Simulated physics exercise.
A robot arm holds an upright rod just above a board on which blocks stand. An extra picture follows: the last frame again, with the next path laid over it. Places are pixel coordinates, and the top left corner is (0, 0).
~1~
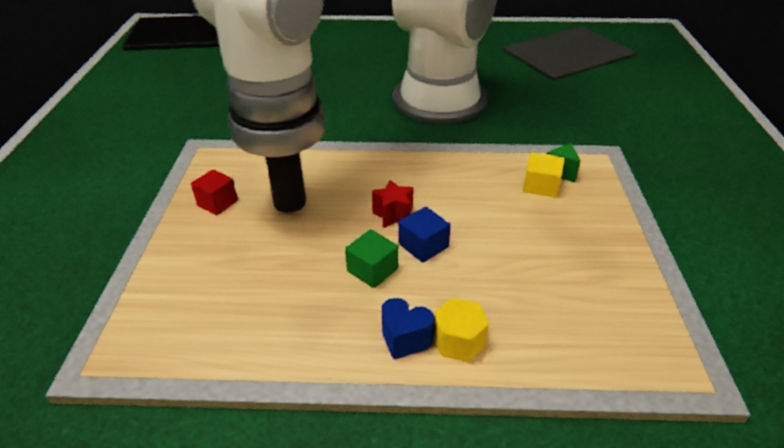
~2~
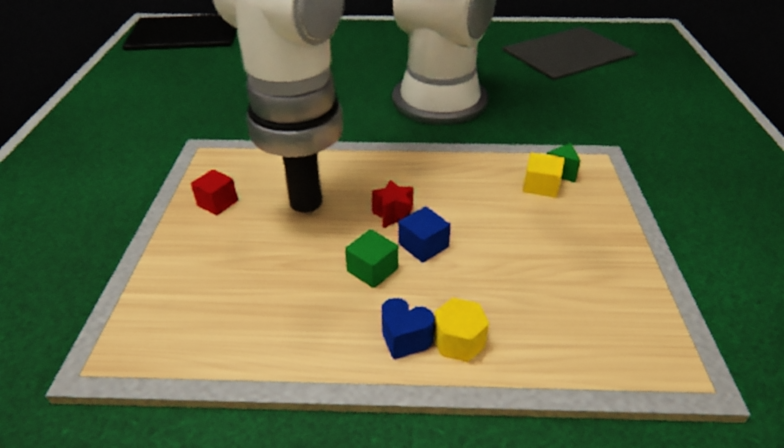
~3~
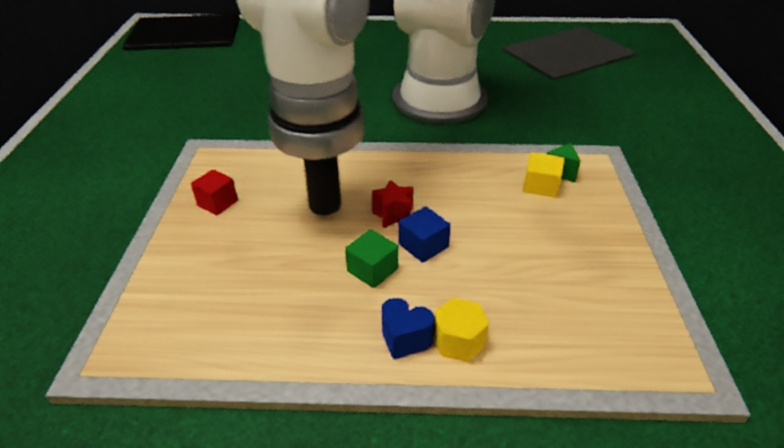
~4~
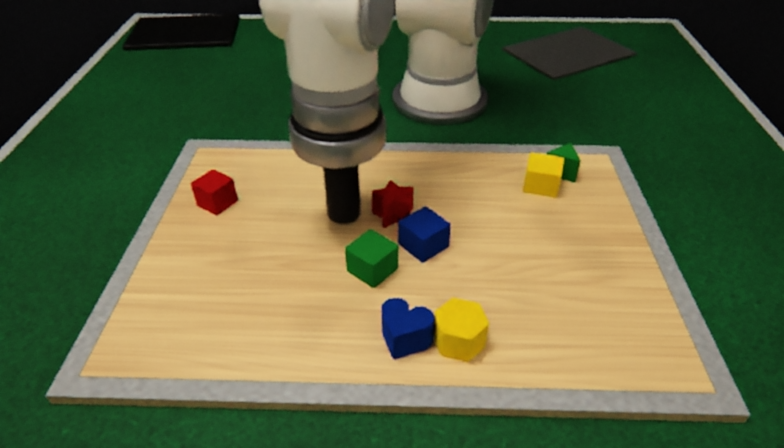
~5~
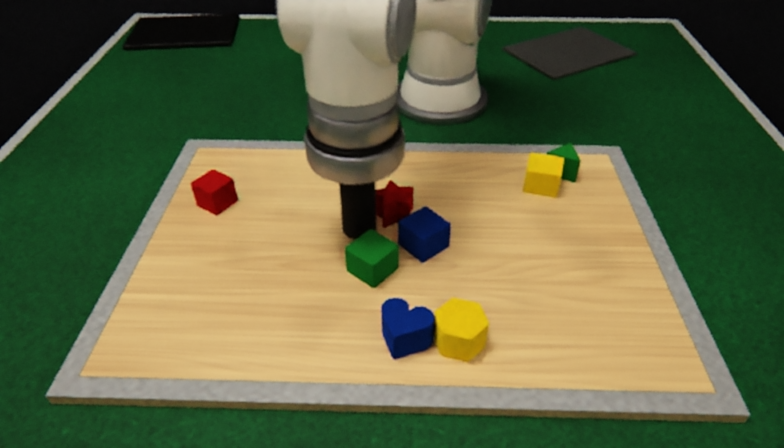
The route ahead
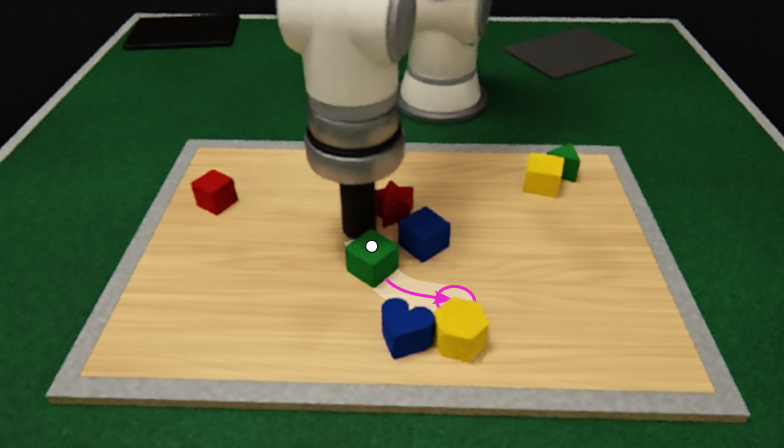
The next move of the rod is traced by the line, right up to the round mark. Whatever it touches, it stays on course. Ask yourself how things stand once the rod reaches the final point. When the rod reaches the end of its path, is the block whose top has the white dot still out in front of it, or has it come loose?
Slipped off.
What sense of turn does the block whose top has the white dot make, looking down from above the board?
From above, it turns clockwise.
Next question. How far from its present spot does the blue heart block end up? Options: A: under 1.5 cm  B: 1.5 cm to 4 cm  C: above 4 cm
Correct choice: B.
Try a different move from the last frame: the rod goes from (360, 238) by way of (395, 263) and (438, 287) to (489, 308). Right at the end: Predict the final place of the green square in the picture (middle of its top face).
Somewhere near (384, 271).
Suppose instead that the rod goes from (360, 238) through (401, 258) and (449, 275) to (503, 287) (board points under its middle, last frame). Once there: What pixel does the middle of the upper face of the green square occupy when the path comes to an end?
Top centre: (385, 262).
The drawn path runs from (360, 238) by way of (377, 267) and (407, 292) to (456, 301); the dot is on the green square.
What follows on the original path. One third of the way, rod at (377, 258); green square at (380, 272), turned 35° clockwise.
Two thirds of the way, rod at (408, 282); green square at (390, 296), turned 75° clockwise; blue heart block at (410, 334), turned 25° anticlockwise.
At the end, rod at (457, 291); green square at (390, 296), turned 75° clockwise; blue heart block at (410, 334), turned 25° anticlockwise; yellow hexagonal block not moved.
